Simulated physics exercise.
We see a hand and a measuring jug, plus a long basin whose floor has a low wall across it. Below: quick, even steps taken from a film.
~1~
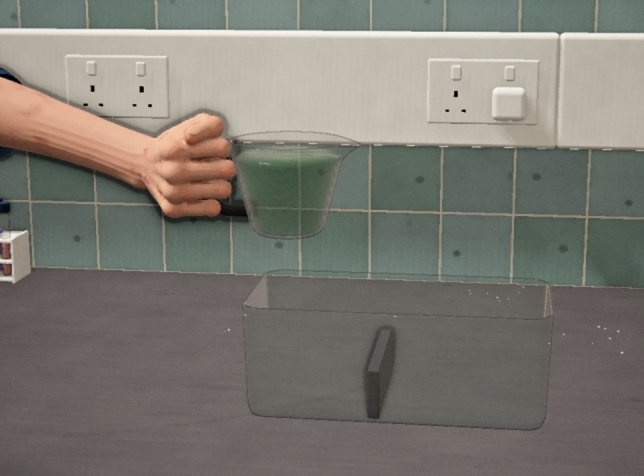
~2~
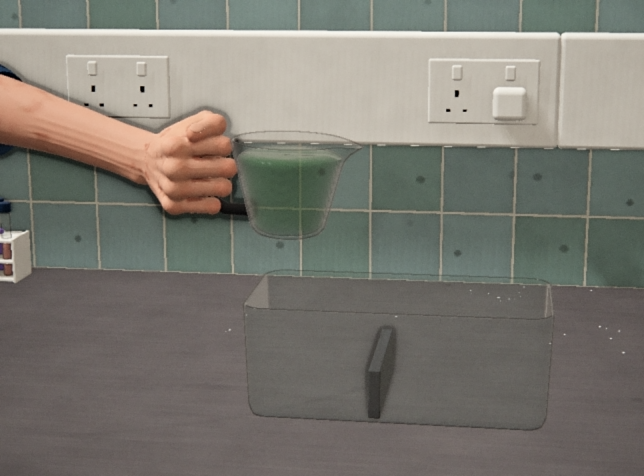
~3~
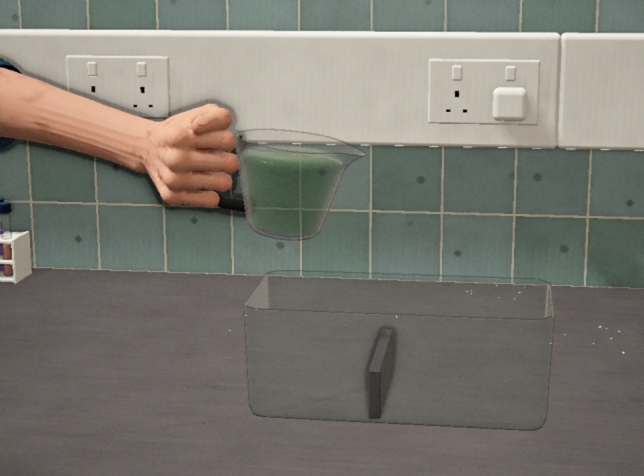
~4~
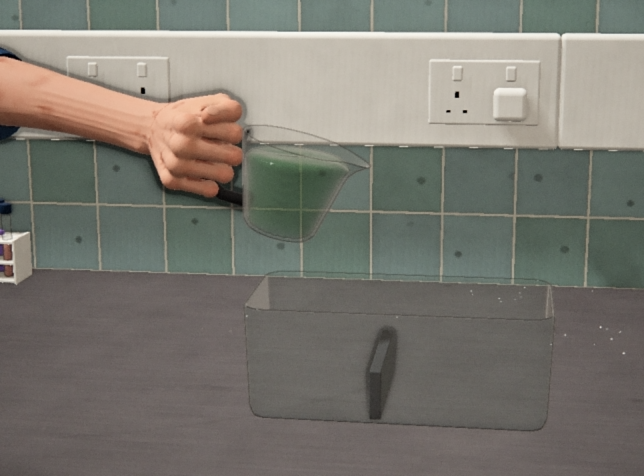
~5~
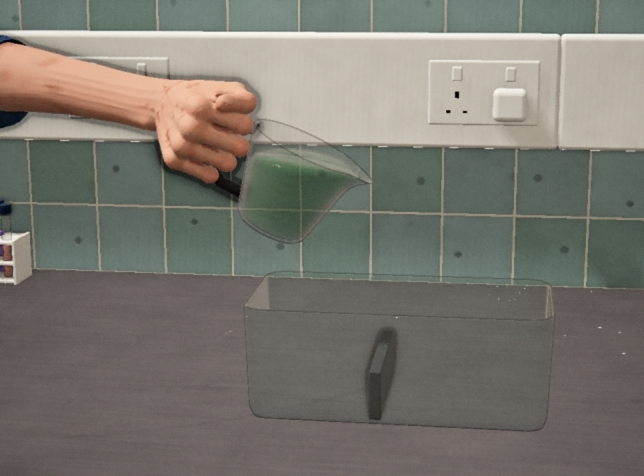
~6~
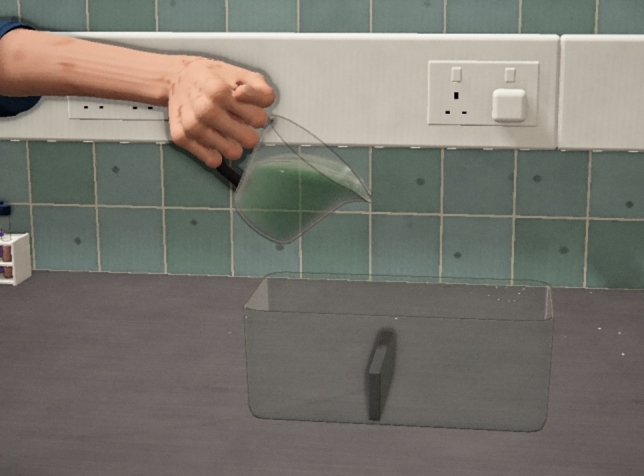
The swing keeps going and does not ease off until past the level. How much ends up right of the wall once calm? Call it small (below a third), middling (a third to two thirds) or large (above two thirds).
Middling.
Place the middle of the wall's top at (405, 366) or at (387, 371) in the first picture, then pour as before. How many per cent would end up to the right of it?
Roughly 30 % and then 50 %.
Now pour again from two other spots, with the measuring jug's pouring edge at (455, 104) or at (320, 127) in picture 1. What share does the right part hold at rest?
Roughly 80 percent on the first try and 10 percent on the second.
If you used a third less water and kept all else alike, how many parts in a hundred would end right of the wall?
30 per cent or so.
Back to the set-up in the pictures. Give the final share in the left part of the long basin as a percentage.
About 45 percent.
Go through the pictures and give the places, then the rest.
In the first picture, it leans 0°; its right rim is at (362, 144); the water meets the walls at (238, 153) and (343, 156); the long basin's rim runs from (254, 290) to (551, 301); the wall's top is at (380, 351).
In the second picture, it leans 2°; its right rim is at (364, 146); the water meets the walls at (239, 152) and (344, 157).
In the third picture, it leans 7°; its right rim is at (367, 154); the water meets the walls at (242, 150) and (347, 160).
In the fourth picture, it leans 15°; its right rim is at (372, 166); the water meets the walls at (248, 149) and (351, 163).
In the fifth picture, it leans 26°; its right rim is at (374, 182); the water meets the walls at (253, 153) and (358, 171).
In the sixth picture, it leans 38°; its right rim is at (373, 201); the water meets the walls at (248, 170) and (359, 184); 2 per cent is over the edge.
A moment on, the tilt is 107° and 24 per cent is still to pour, 13 is left of the wall and 44 right of it.
Next, the tilt is 111° and 1 per cent is still to pour, 45 is left of the wall and 49 right of it.
Then the tilt is 111° and 0 per cent is still to pour, 46 is left of the wall and 51 right of it.
Later the tilt is 111° and 0 per cent is still to pour, 46 is left of the wall and 51 right of it.
At rest 46 per cent lies left of the wall, 51 right of it and 3 outside.
